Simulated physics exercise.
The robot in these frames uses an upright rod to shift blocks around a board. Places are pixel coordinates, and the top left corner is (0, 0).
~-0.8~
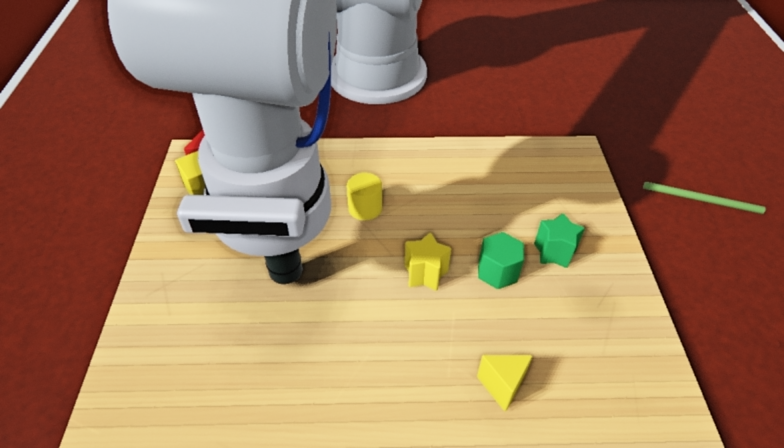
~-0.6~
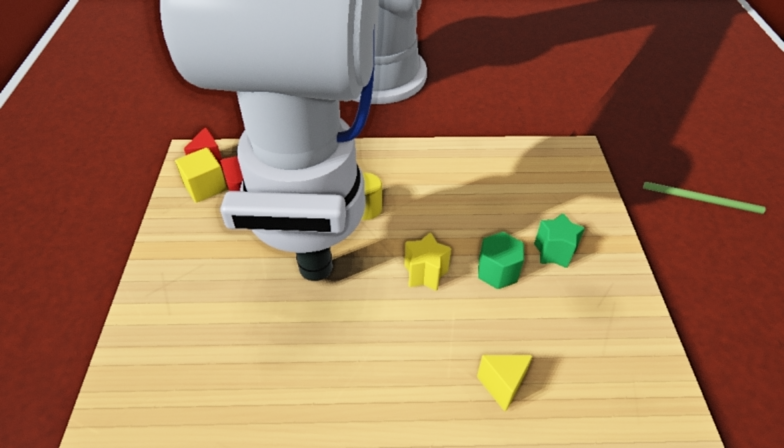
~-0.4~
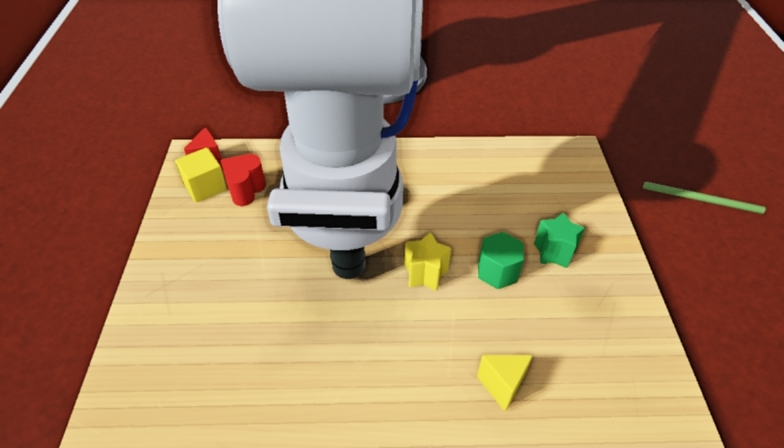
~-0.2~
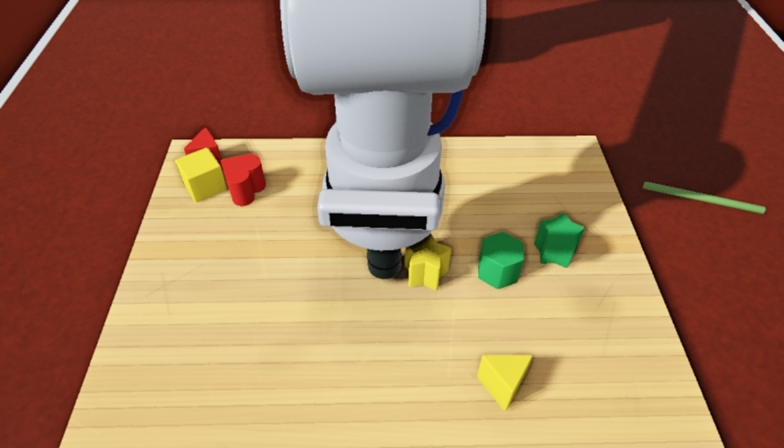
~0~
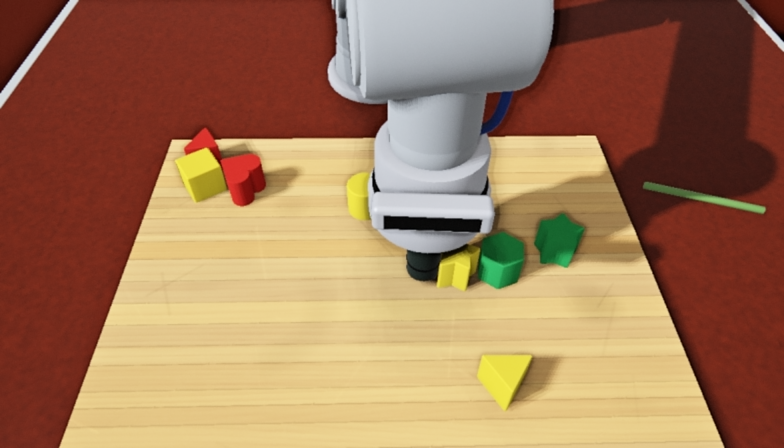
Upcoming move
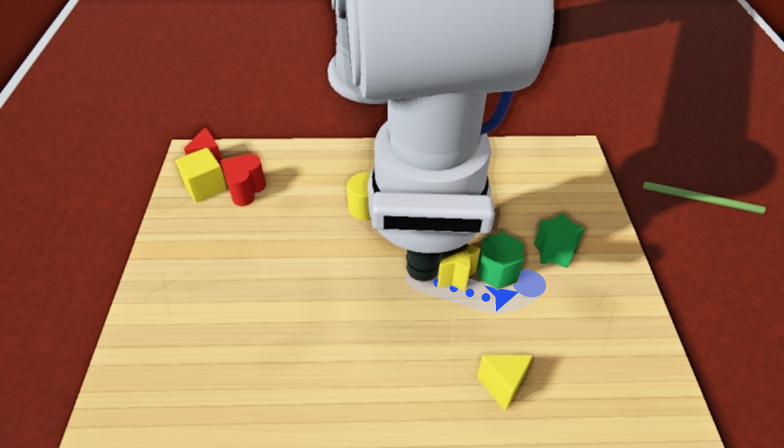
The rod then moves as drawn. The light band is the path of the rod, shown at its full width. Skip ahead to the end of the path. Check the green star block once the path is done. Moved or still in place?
By the last moment of the path, the green star block has shifted.
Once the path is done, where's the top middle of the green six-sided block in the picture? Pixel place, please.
If I read the scene right, the answer is (539, 232).
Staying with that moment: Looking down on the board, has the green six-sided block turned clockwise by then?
Yes, that is how it ends up.
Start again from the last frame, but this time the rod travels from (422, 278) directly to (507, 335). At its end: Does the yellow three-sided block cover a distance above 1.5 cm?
The answer is no.
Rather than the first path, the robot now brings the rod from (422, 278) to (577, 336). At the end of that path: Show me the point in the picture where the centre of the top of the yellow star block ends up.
Its top centre lands on (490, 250).
The line goes from (422, 278) by way of (459, 290) and (498, 299) to (529, 283).
On the path given first. One third of the way, rod (462, 281); yellow star block (485, 247), turned 40° anticlockwise; green six-sided block (523, 245), turned 25° clockwise.
Two thirds of the way, rod (501, 290); yellow star block (496, 248), turned 85° anticlockwise; green six-sided block (536, 237), turned 45° clockwise; green star block (569, 227), turned 10° anticlockwise.
At the end, rod (532, 275); yellow star block (500, 244), turned 120° anticlockwise; green six-sided block (539, 232), turned 40° clockwise; green star block (573, 223).
